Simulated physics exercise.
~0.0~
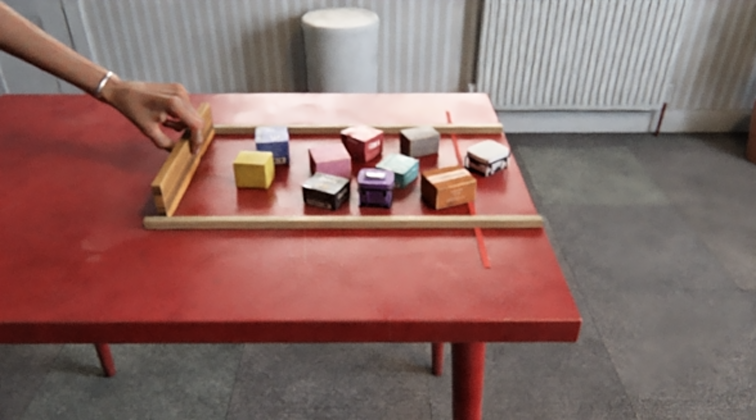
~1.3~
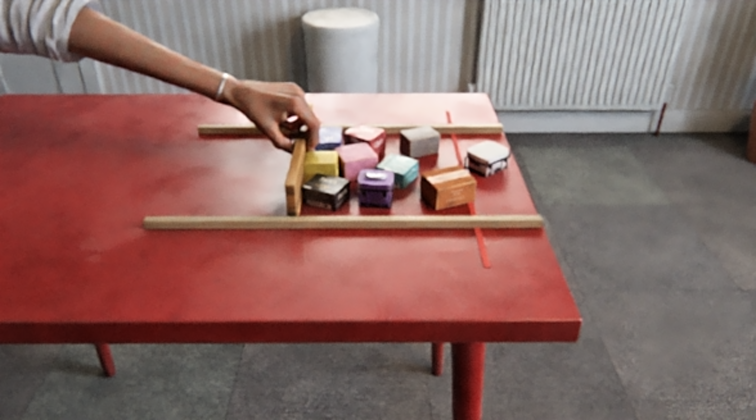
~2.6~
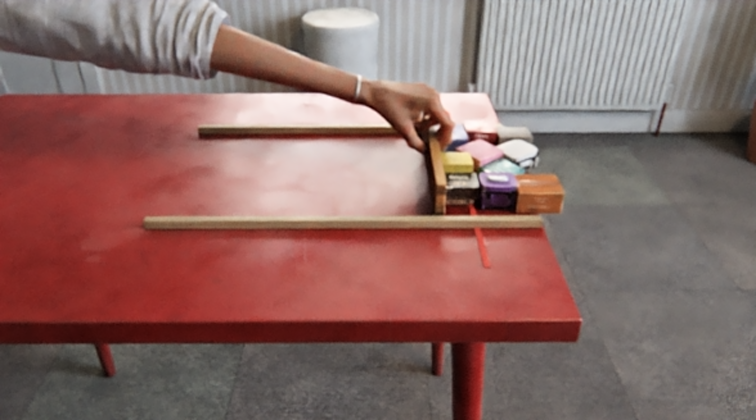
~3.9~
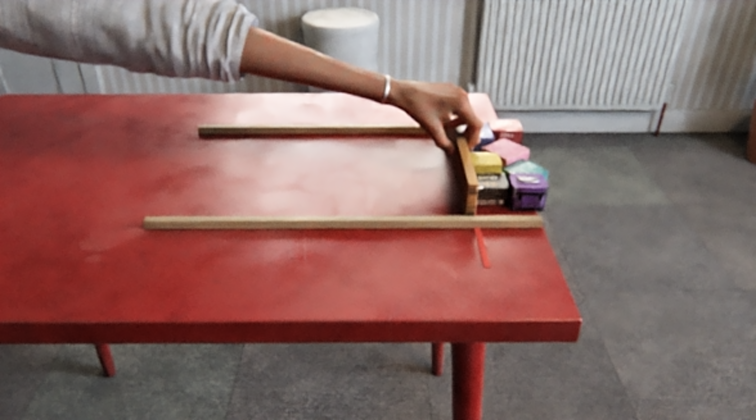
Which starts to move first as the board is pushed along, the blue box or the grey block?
The blue box starts to move first, while the grey block stays in place until the board has pushed further to the right.
The video shows a hand sliding an upright wooden board rightward between two strips on a red table, bunching small colorful boxes together and pushing them toward the end, until the orange, grey and white ones are gone and the rest crowd at the edge.
